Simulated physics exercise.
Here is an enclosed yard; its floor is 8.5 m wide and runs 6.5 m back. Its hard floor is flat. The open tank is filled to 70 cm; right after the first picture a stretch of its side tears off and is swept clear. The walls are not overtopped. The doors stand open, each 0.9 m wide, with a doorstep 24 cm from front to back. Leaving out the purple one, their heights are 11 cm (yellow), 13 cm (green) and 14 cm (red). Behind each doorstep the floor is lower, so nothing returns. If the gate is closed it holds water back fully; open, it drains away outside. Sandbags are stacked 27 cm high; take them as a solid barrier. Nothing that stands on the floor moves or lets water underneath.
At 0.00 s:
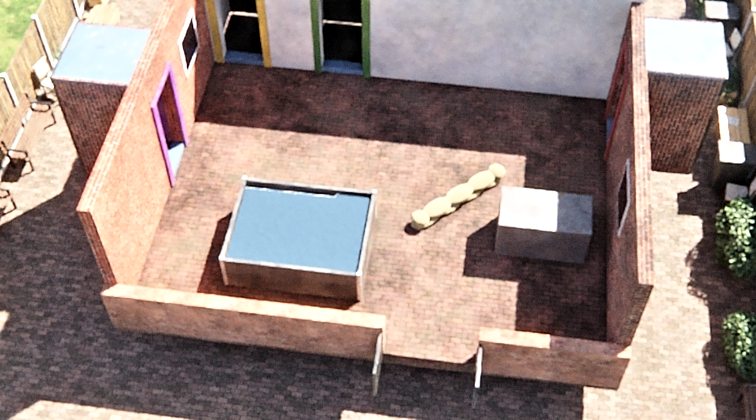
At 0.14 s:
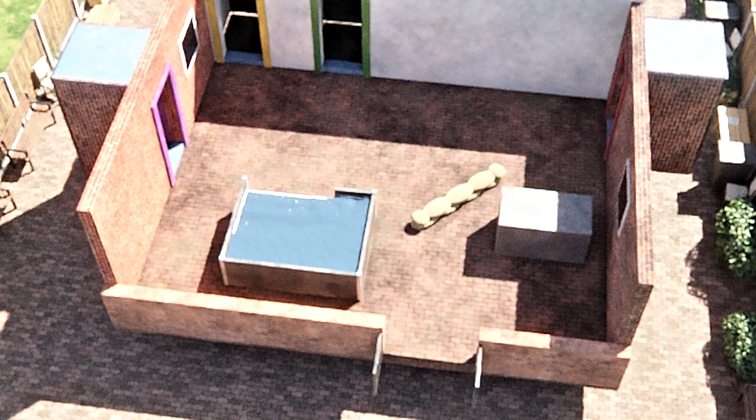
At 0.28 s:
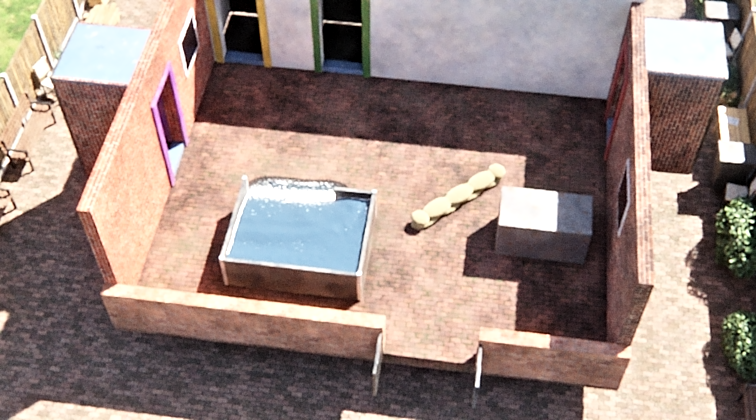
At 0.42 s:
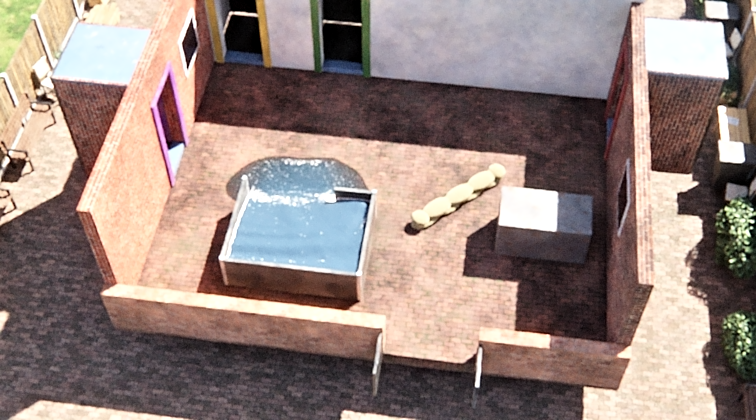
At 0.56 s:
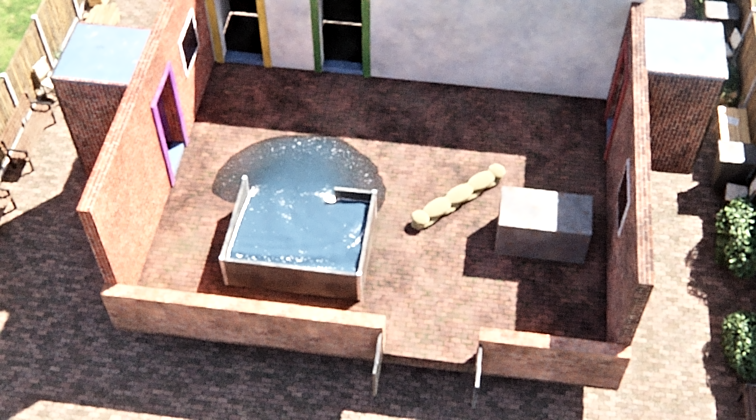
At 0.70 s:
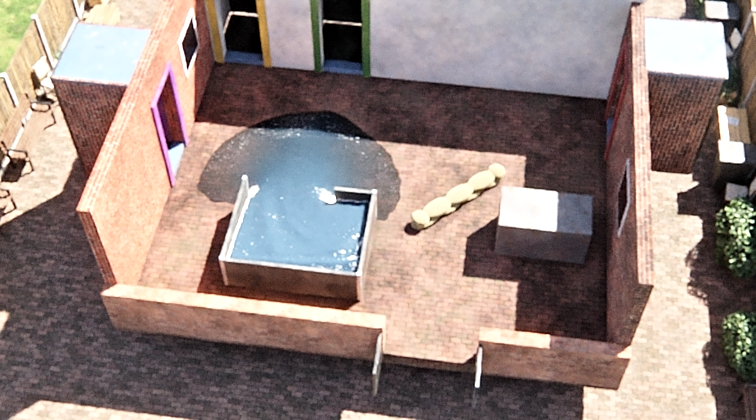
In a brick-walled yard, water pouring from the far side of an open tank, spreading in a widening dark fan across the paving.
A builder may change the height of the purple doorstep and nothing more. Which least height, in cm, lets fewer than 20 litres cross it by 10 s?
About 7 cm.
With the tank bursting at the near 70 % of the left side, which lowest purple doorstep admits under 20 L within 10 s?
About 7.5 cm.
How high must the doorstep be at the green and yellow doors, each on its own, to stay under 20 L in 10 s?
Roughly 26 cm at green and 29 cm at yellow.
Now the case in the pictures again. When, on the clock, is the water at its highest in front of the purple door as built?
Near 6.5 s.
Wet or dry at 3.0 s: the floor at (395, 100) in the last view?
It is under water.
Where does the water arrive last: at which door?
The red one.
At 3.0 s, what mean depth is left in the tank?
Roughly 22 cm on average.
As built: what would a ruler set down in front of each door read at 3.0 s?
Depths in cm: Yellow 30, green 23, purple 7, red 0.
After 1.4 s water covers 30 % of the floor, deepest (32 cm) near (279, 199); 2 cm at the purple door, 0 litres in over its 15 cm doorstep.
After 3.0 s water covers 35 % of the floor, deepest (32 cm) near (240, 63); 7 cm at the purple door, 0 litres in over its 15 cm doorstep.
After 10.0 s water covers 85 % of the floor, deepest (11 cm) near (568, 223); 6 cm at the purple door, 0 litres in over its 15 cm doorstep.
At the purple door as built, the water arrived by 1.3 s and peaked near 10 cm at 6.4 s.
With a doorstep of 6 cm, 31 litres would have come in within the 10 s; with 7.5 cm, 13 litres. So under 20 litres takes about 7 cm.
